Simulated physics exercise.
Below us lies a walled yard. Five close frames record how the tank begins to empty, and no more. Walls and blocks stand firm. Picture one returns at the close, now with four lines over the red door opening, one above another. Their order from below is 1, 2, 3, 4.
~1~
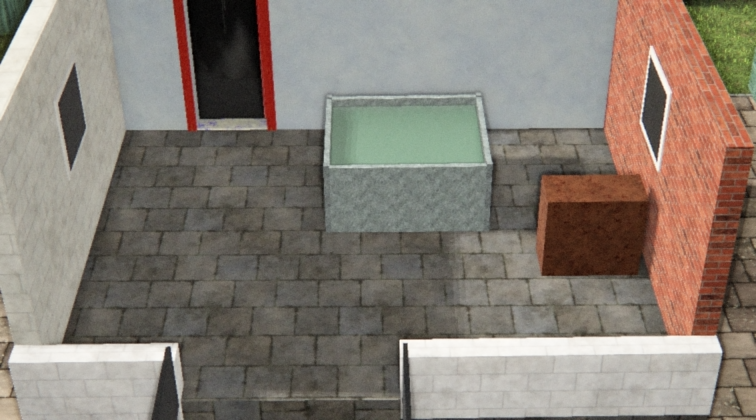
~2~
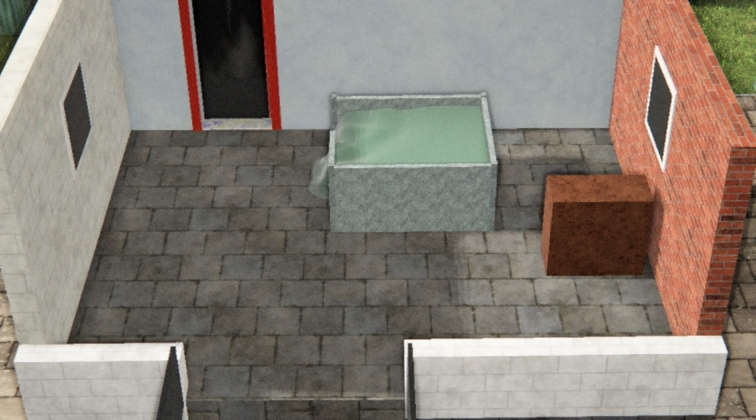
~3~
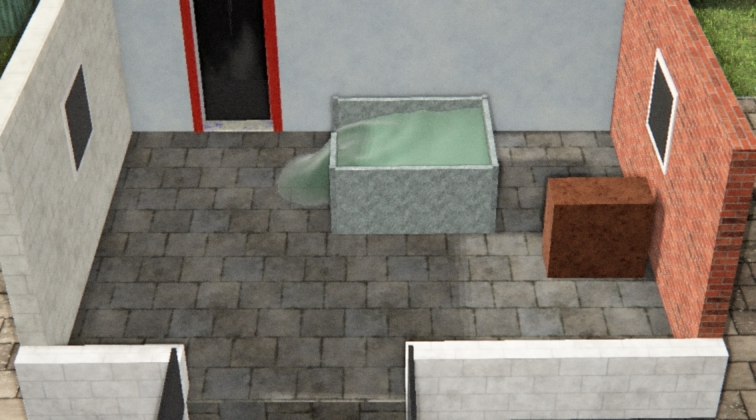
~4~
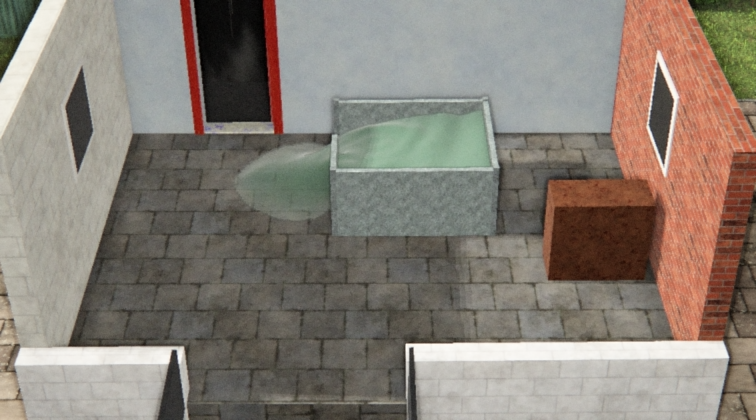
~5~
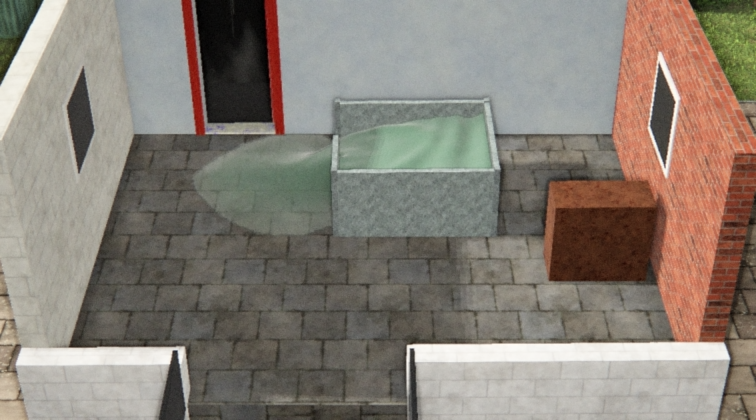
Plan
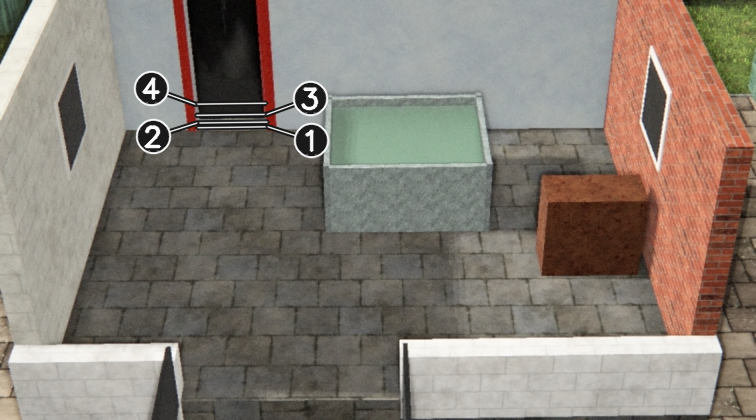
A walled yard paved with grey stone is seen from above, with a pale block wall on the left, a brick wall on the right and a red-framed doorway at the back. A grey stone tank of green water stands near the back wall, left of a rust-brown block. Water pours over the tank's left side and spreads leftward across the paving in a widening rounded sheet, while the view shifts very slightly.
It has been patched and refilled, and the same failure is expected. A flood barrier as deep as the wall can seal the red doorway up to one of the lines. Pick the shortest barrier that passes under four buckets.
The limit is 3.
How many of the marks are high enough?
Two of them.
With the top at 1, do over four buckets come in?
Yes, it does.
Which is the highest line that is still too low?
It is 2.
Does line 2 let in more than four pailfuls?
Yes.
On the marked copy, 1 at (232, 127); 2 at (232, 122); 3 at (231, 114); 4 at (230, 103); from the bottom up 1, 2, 3, 4.
With 1, dozens of bucketfuls pour in.
With 2, about 12 bucketfuls get in.
With 3, a splash gets over, under a bucket.
With 4, nothing gets over.
